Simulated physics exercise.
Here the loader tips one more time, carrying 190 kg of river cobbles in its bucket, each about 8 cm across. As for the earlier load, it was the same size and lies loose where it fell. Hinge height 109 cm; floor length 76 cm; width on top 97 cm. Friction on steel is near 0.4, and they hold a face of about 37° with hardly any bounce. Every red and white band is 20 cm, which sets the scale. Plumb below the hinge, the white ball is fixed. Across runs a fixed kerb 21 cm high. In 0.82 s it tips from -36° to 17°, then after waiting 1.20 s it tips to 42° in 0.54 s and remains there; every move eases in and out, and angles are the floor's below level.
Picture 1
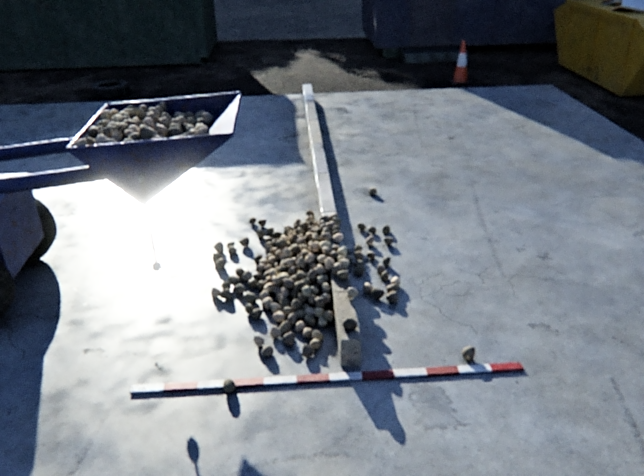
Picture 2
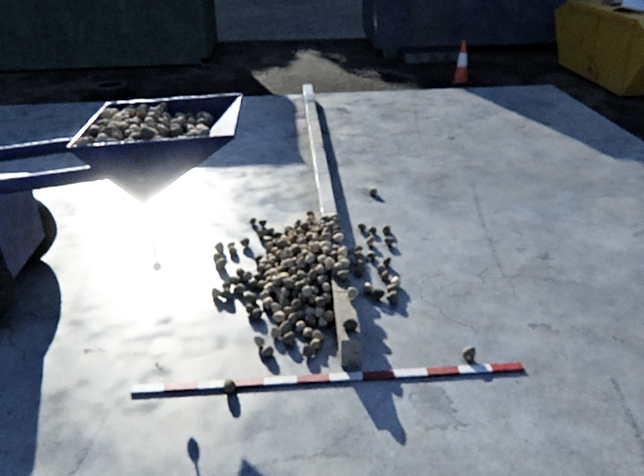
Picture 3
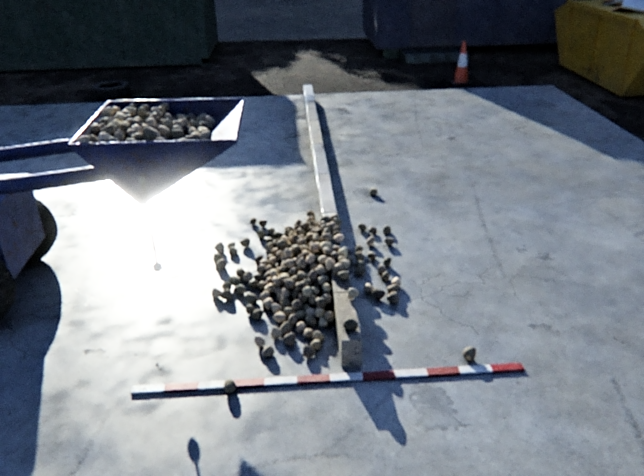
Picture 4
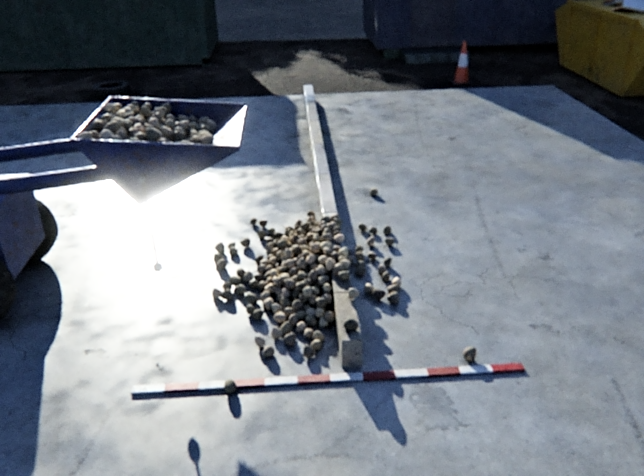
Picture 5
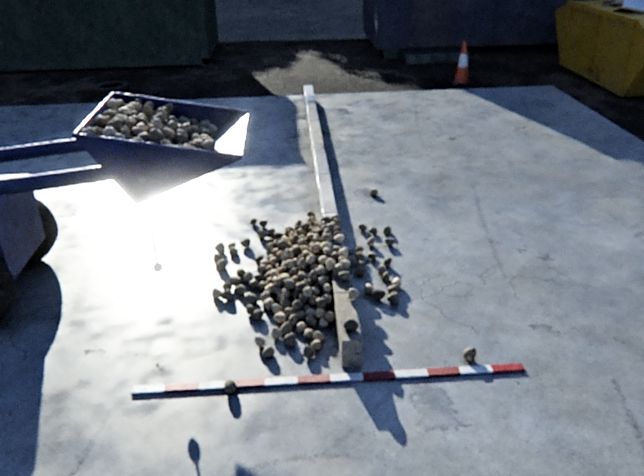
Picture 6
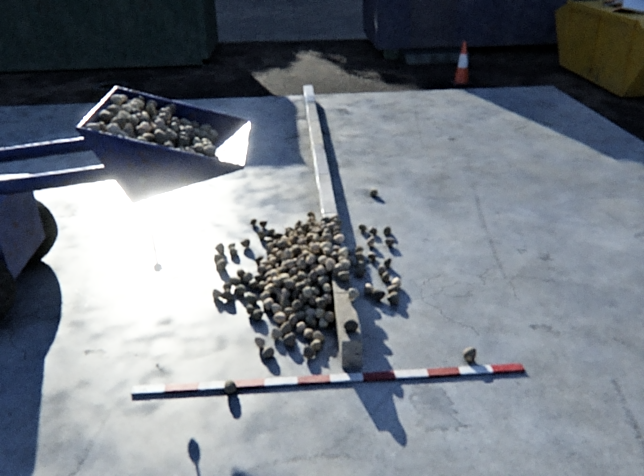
A dark blue loader bucket full of rounded stones hangs at the upper left of a sunlit pale concrete yard, seen from above by a still camera. A loose heap of similar stones lies mid-yard against a long pale kerb, with a red-and-white striped pole in front and an orange cone behind. The bucket slowly tilts, its right-hand lip dipping slightly as the stones stay inside.
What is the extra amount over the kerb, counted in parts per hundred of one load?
Close to 0 parts in a hundred.
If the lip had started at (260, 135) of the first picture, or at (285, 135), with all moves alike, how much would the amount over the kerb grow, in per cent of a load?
5 % and 25 %.
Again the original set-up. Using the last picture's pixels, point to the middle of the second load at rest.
The centre sits about (266, 266).
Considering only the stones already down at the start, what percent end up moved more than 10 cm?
I'd say roughly 5 per cent of them.
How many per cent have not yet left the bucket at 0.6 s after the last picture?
About 100 per cent is held.
Then, 0.3 s after the last picture the floor is at 9°; in per cent of one load, 100 in the bucket, 92 on this side of the kerb, 8 over the kerb; the foremost stones are at (396, 263).
Then, 0.6 s after the last picture the floor is at 17°; in per cent of one load, 100 in the bucket, 92 on this side of the kerb, 8 over the kerb; the foremost stones are at (396, 263).
Then, 2.7 s after the last picture the floor is at 42°; in per cent of one load, 0 in the bucket, 192 on this side of the kerb, 8 over the kerb; the foremost stones are at (397, 266).
Then, 5.2 s after the last picture the floor is at 42°; in per cent of one load, 0 in the bucket, 192 on this side of the kerb, 8 over the kerb; the foremost stones are at (397, 266). Net gain over the kerb, 0.
